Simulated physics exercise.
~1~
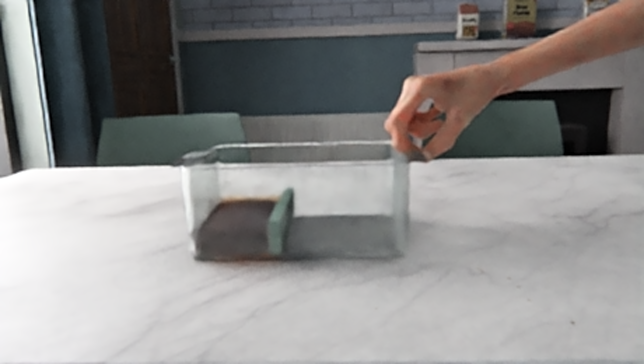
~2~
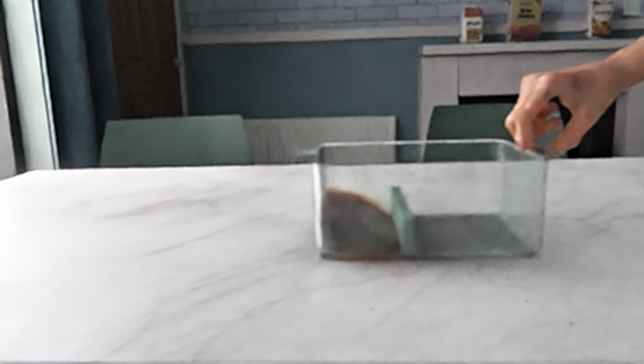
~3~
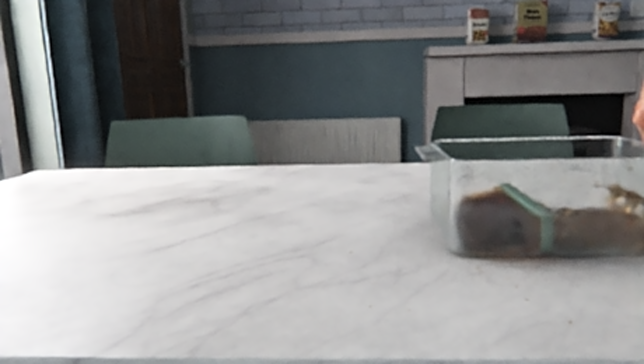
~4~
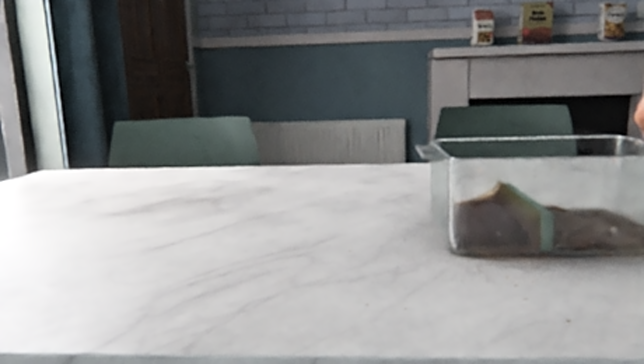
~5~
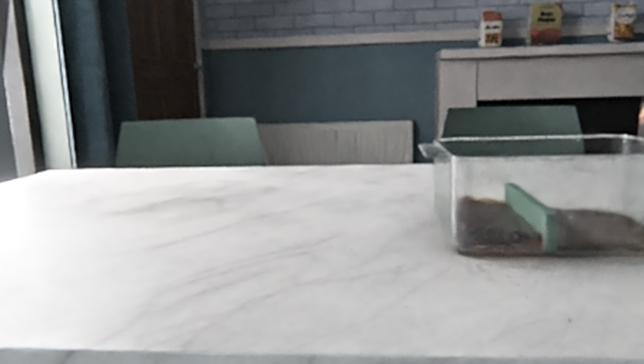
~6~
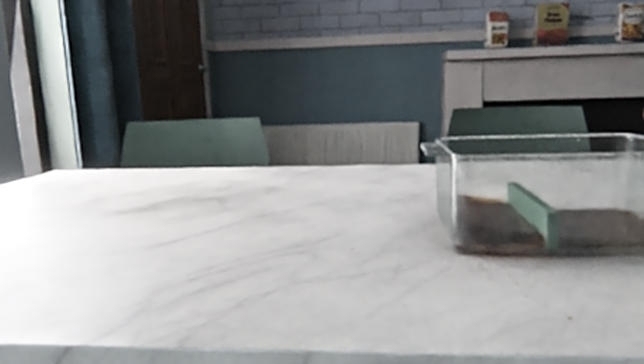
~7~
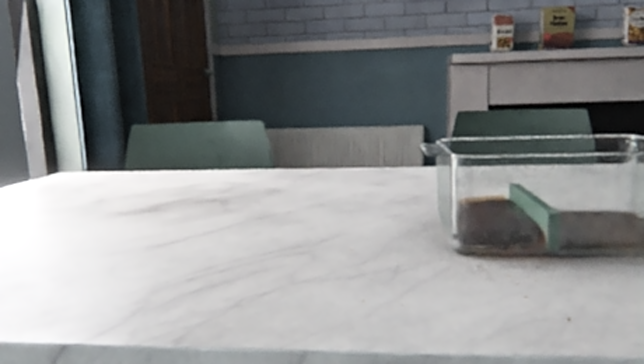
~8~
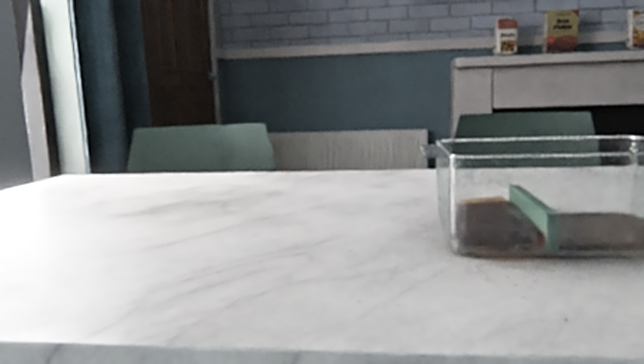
A hand pulls a clear divided box right, and dark liquid sloshes over, settling on both sides.
